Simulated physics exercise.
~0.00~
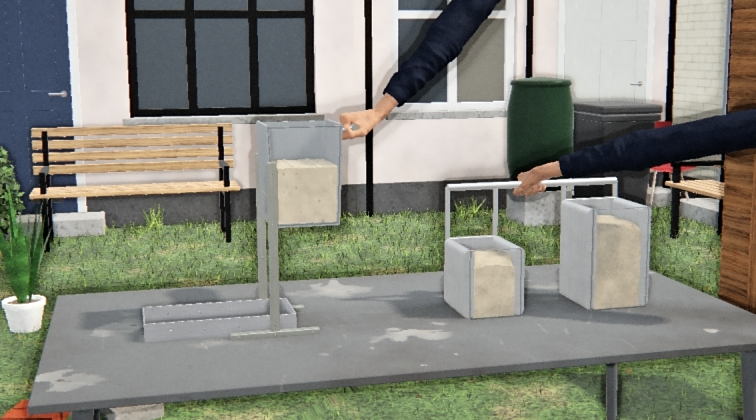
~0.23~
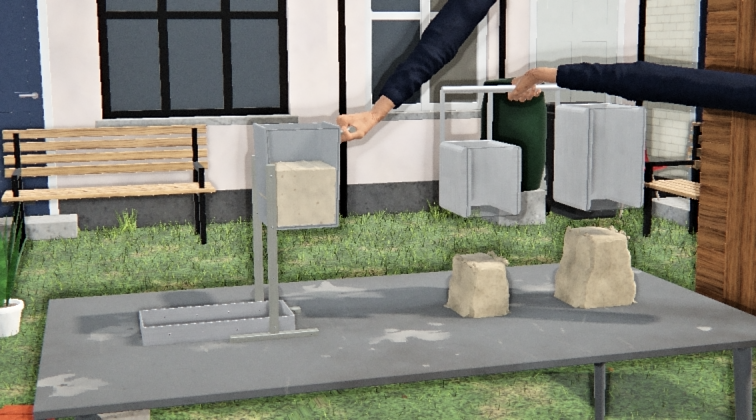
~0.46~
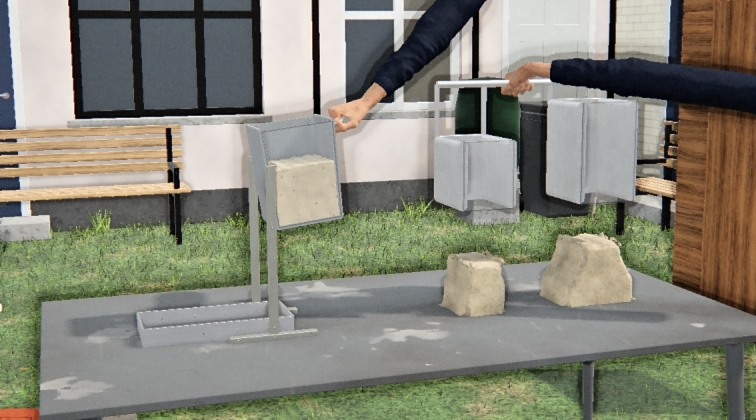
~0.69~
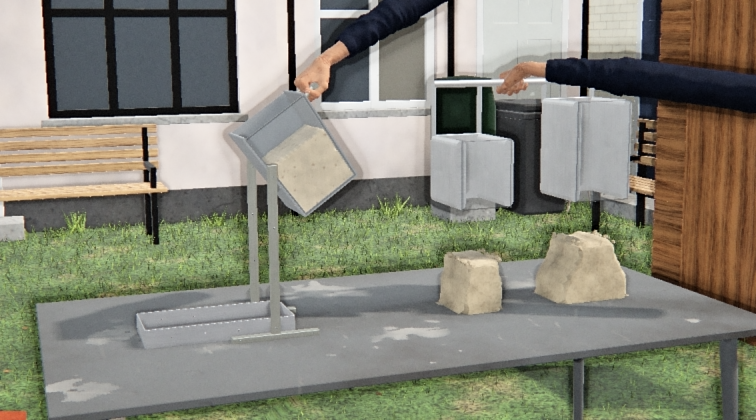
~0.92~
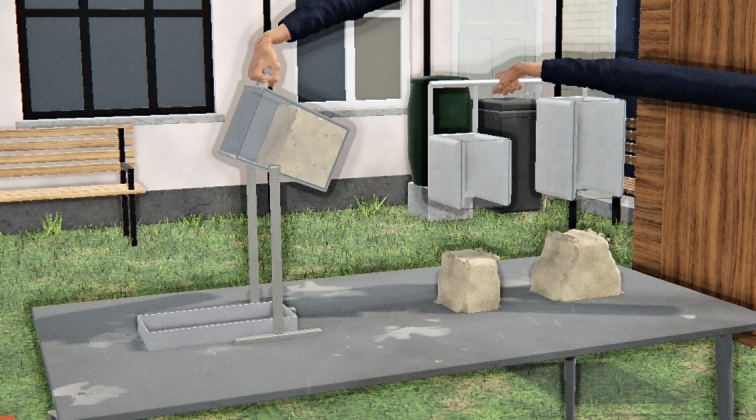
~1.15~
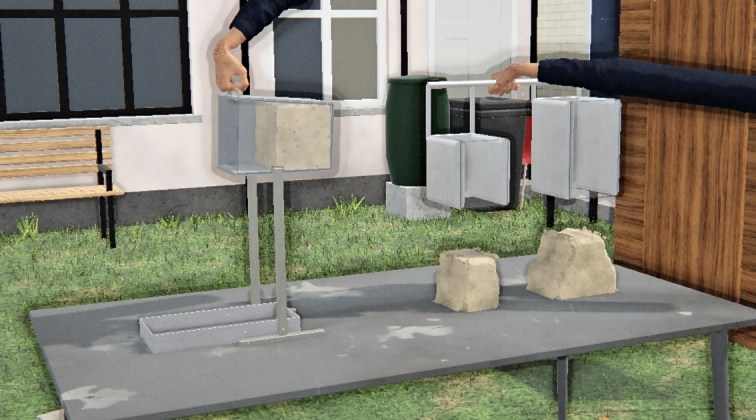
A hand lifts two molds, the right block sags, and another hand tilts a tub sideways.
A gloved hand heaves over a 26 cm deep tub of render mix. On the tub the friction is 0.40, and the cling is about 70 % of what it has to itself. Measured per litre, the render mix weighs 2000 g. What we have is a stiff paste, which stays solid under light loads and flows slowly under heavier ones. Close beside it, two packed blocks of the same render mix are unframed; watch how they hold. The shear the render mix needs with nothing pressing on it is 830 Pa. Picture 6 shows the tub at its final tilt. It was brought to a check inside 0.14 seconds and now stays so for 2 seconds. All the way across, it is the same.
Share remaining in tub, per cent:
Near 100 percent.
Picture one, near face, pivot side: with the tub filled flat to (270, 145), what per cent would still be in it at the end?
Then about 100 %.
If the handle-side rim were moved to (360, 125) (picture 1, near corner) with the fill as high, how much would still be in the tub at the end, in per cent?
Near 100 per cent.
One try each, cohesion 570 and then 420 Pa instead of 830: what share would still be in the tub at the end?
100 %, then 100 %.
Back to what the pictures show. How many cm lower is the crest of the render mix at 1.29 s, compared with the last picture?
I reckon it's close to 0 cm.
After 1.29 s, the tub is at 87 degrees and holds 100 %.
After 1.46 s, the tub is at 87 degrees and holds 100 %.
After 1.63 s, the tub is at 87 degrees and holds 100 %.
After 1.80 s, the tub is at 87 degrees and holds 100 %.
After 3.15 s, the tub is at 87 degrees and holds 100 %.
